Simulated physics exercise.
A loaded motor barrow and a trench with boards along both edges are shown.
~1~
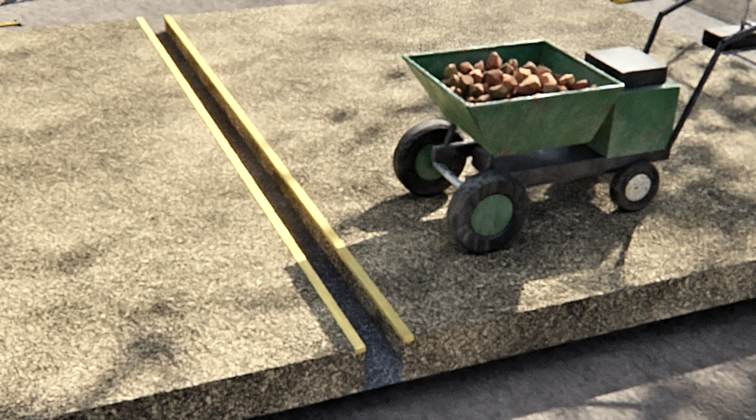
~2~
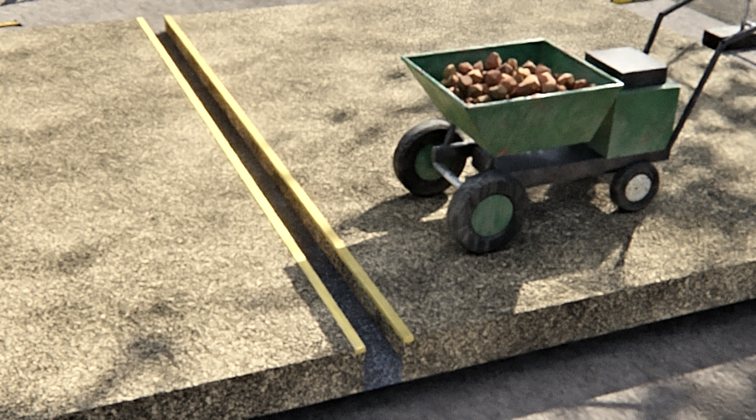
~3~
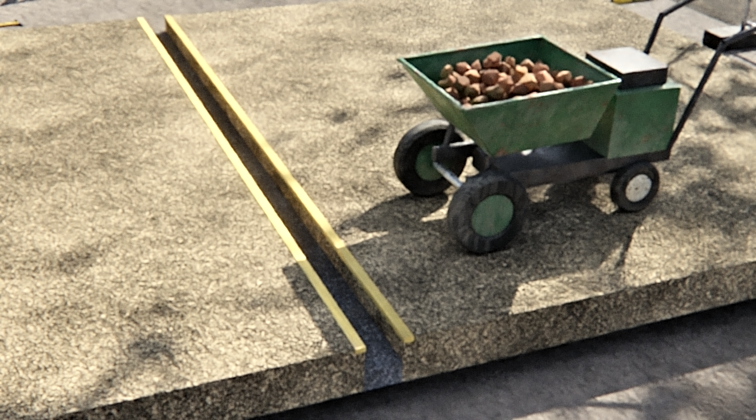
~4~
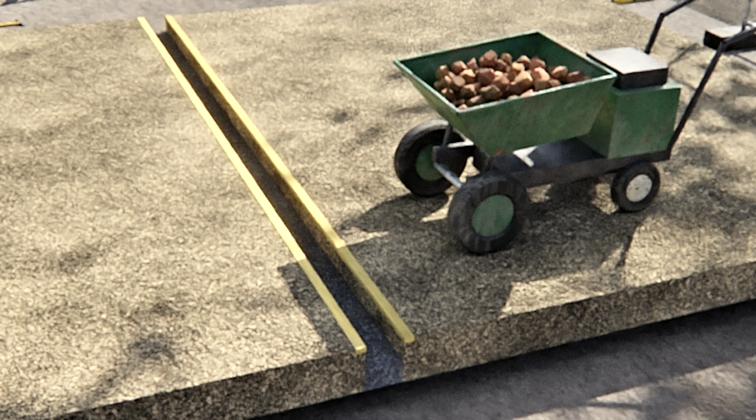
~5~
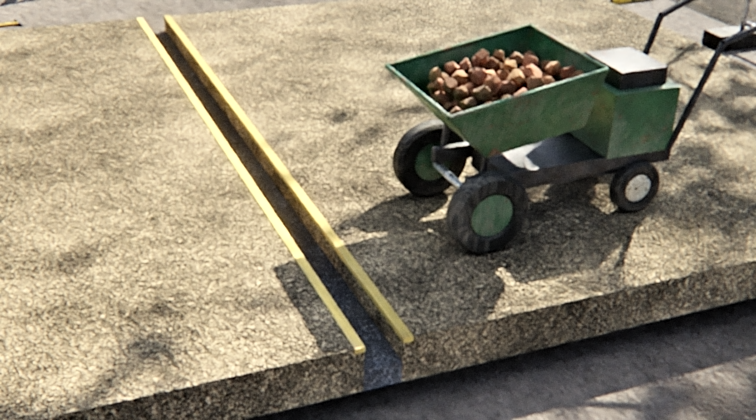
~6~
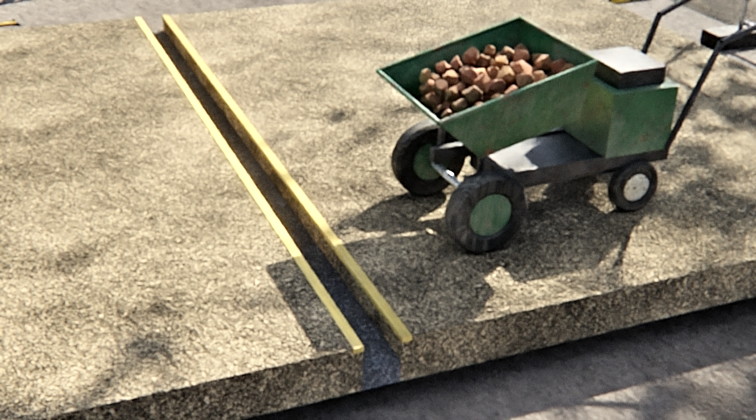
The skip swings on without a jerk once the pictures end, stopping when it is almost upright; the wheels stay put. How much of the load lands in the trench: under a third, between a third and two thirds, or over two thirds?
Well, the part that misses the trench is one-third to two-thirds of the load.
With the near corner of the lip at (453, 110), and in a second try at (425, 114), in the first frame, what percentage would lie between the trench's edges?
Close to 50 in a hundred, and close to 10 in a hundred.
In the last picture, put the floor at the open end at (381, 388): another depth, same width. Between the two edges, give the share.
I'd say around 60 in a hundred.
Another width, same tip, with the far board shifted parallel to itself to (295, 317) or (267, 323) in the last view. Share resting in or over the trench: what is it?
Lab note: Case 1 near 70 percent, case 2 near 80 percent.
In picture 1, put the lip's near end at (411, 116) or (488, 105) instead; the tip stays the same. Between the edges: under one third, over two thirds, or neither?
Spot one gives under a third, spot two gives one to two thirds.
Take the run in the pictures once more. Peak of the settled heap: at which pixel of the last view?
Settled peak, approx. (322, 222).
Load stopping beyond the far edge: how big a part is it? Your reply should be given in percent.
Near 25 %.
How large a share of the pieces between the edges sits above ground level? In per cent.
About 40 in a hundred.
Shortly afterwards, skip tipped steeply; the whole lot in the skip.
Next, skip tipped right over; all but a few in the skip; only a few short of the trench; a little in or heaped over the trench; only a few falling.
Some moments later, skip tipped right over; near a quarter in the skip; a little short of the trench; near half in or heaped over the trench; near a quarter beyond it.
In the end, skip tipped right over; near a quarter in the skip; a little short of the trench; near half in or heaped over the trench; near a quarter beyond it.
